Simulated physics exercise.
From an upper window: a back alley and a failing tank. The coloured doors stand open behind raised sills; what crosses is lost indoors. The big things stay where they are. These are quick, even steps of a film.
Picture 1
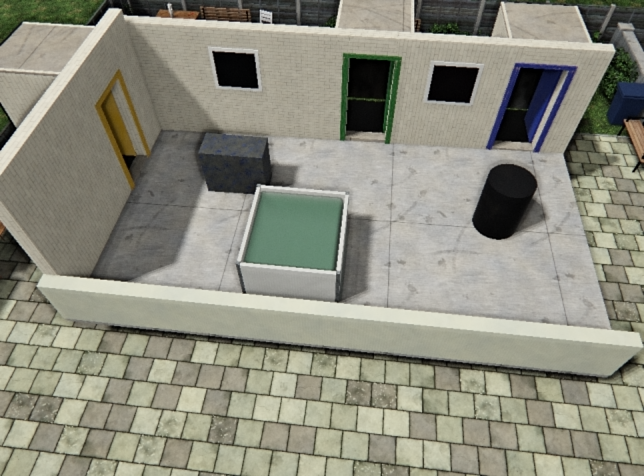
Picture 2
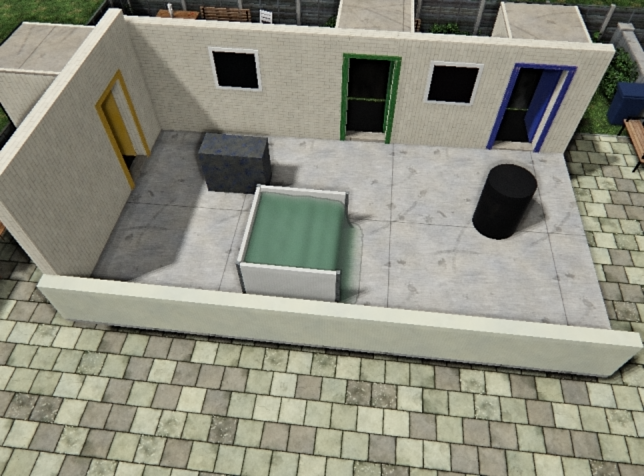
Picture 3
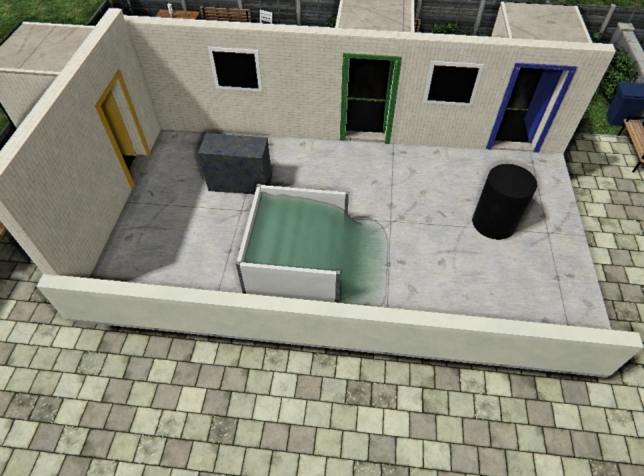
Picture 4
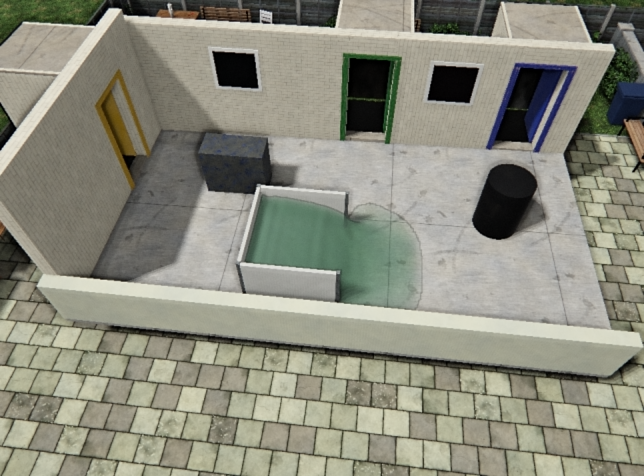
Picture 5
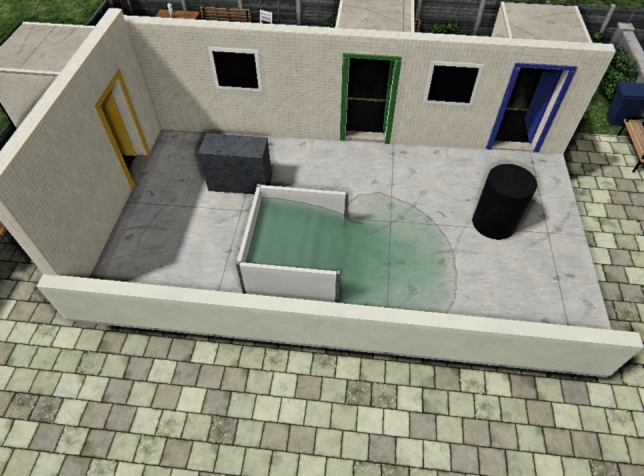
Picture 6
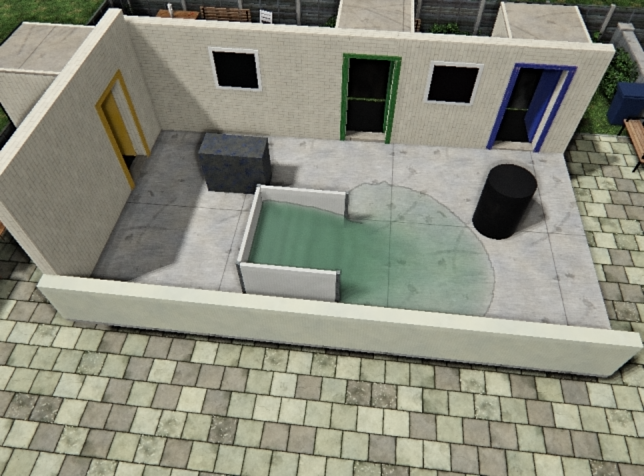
Green water pours from the tank's open right side and spreads rightward across the grey floor.
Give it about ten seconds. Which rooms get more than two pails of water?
In the end: The green door stays under that; the blue door takes more than that; the yellow door stays under that.
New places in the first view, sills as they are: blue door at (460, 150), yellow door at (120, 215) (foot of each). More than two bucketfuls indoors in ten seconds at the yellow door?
One by one: Yellow door keeps below it.
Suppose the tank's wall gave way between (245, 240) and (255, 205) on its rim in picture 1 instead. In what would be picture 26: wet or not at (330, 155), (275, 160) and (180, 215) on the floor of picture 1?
In turn: Not flooded, under water, wet.
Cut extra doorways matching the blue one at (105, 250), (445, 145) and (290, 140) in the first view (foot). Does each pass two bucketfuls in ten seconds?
In turn: Holds, floods, takes less.
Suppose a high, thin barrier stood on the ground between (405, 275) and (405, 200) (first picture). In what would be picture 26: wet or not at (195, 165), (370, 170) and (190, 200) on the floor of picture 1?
In that order: Flooded, flooded, free of water.
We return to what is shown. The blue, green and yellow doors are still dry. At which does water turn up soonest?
That is the blue one.
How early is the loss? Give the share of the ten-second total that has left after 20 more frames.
I make it 65 per cent.
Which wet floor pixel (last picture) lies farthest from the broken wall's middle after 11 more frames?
Around (549, 153).
A moment on, water covers 35 % of the floor; the green door not reached, the blue door not reached, the yellow door not reached.
Next, water covers 45 % of the floor; the green door not reached, the blue door under two buckets in, the yellow door not reached.
Then, water covers 45 % of the floor; the green door wet at the sill, nothing in, the blue door over two buckets in, the yellow door not reached.
Later, water covers 60 % of the floor; the green door wet at the sill, nothing in, the blue door over two buckets in, the yellow door not reached.
In the end, water covers 70 % of the floor; the green door wet at the sill, nothing in, the blue door over two buckets in, the yellow door wet at the sill, nothing in.
